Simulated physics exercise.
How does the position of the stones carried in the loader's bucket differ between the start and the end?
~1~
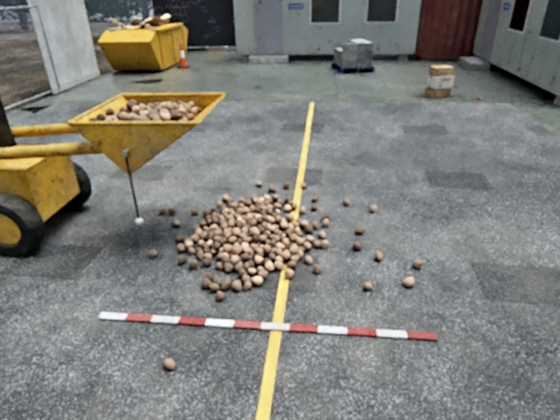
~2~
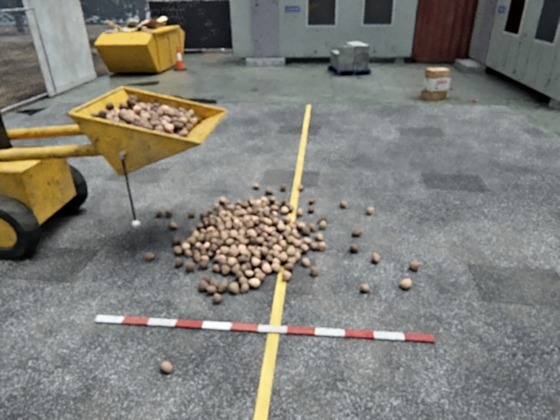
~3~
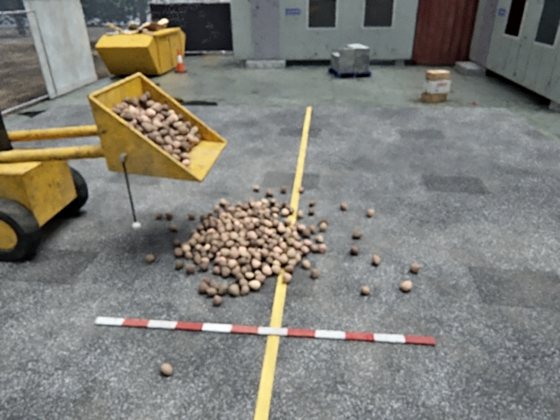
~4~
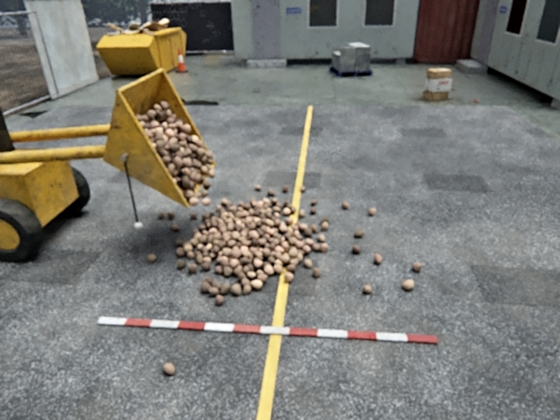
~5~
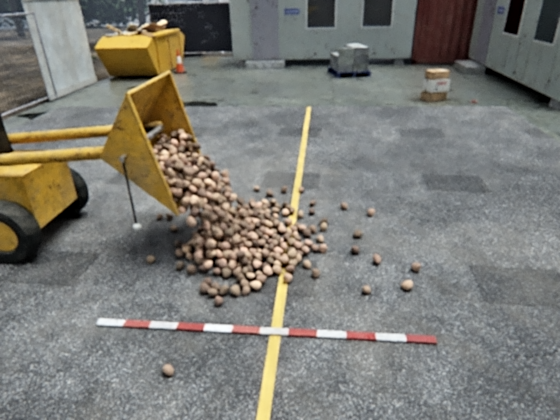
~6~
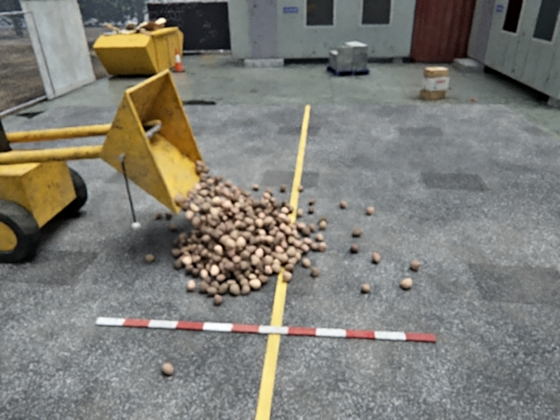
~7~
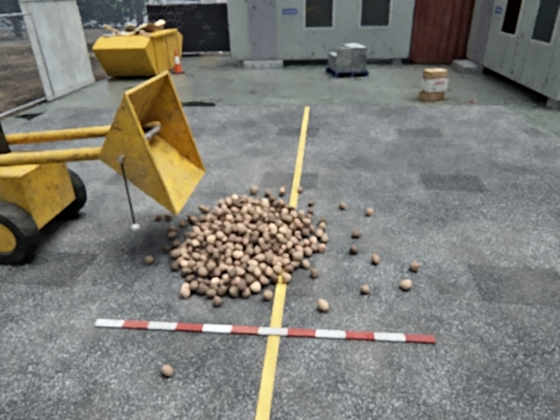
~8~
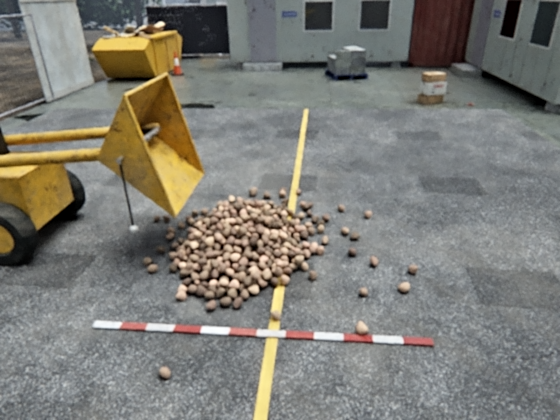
At the start they sit up in the yellow bucket, and by the end they lie lower and further right, on the ground in and around the heap by the painted line.
